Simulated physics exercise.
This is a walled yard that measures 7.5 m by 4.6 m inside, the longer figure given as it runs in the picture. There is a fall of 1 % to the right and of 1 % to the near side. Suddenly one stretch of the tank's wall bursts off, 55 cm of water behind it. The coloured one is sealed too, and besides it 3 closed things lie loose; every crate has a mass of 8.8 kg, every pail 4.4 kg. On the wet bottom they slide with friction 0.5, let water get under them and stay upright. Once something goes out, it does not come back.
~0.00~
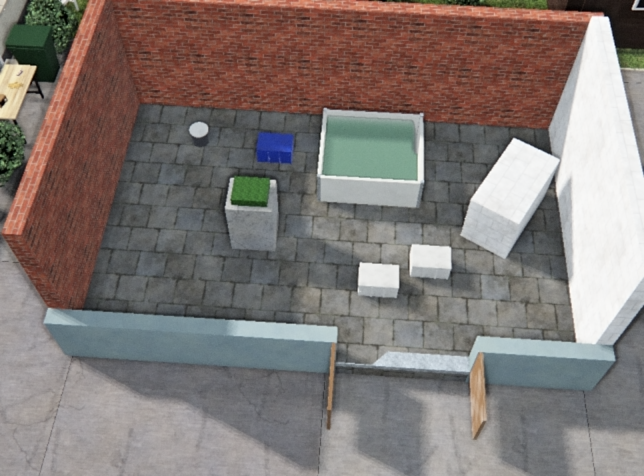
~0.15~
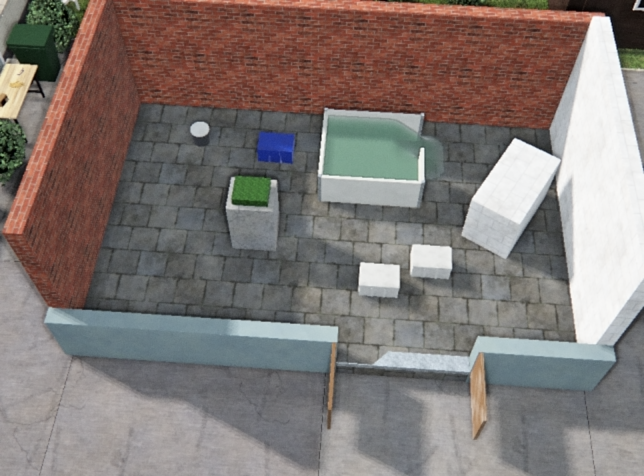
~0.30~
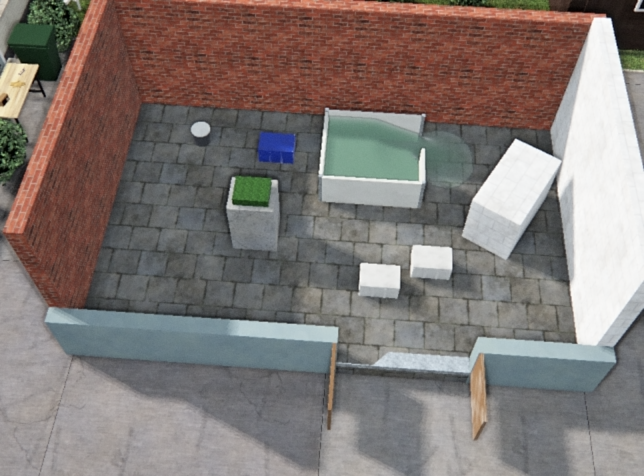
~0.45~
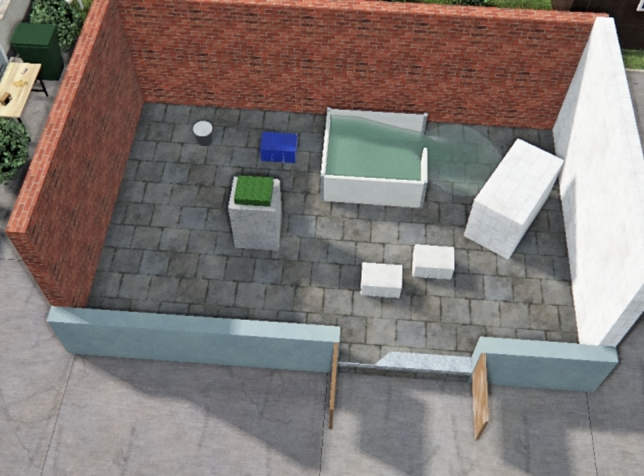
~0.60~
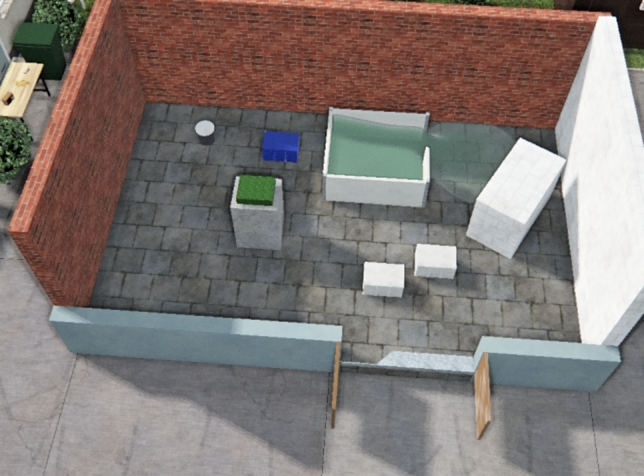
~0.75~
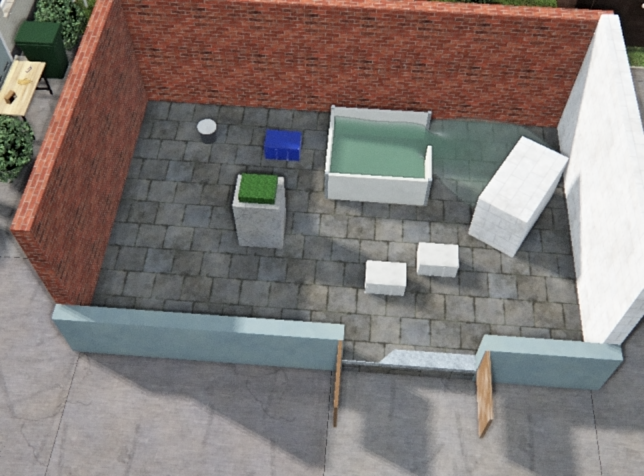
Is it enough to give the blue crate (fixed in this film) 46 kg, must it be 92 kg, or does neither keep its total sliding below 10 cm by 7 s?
Looks to me like the lighter choice suffices.
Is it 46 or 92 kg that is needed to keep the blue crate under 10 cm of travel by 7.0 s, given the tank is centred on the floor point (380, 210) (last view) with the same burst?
In that case the lighter mass suffices.
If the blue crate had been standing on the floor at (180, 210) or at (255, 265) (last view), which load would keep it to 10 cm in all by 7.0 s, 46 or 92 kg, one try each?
Light one suffices, then light one suffices.
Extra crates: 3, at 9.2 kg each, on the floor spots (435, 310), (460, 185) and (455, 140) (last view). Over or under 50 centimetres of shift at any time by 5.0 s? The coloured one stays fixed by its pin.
In that order: Not as far, then farther, then farther.
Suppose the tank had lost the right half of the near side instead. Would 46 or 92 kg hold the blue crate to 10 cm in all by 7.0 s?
Under that change, the first option suffices.
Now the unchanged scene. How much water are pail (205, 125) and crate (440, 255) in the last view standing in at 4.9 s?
About 0 and 3 cm.
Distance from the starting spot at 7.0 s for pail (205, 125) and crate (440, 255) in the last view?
In order, they end up 0 cm and 100 cm from where they began.
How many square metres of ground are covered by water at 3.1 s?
Roughly 12 m2.
After 1.4 s the blue crate would be 0 cm from its start with 46 kg and 0 cm from its start with 92 kg; 0 cm of water round it then.
After 3.1 s the blue crate would be 0 cm from its start with 46 kg and 0 cm from its start with 92 kg; 0 cm of water round it then.
After 4.9 s the blue crate would be 0 cm from its start with 46 kg and 0 cm from its start with 92 kg; 0 cm of water round it then.
After 7.0 s the blue crate would be 0 cm from its start with 46 kg and 0 cm from its start with 92 kg; 1 cm of water round it then.
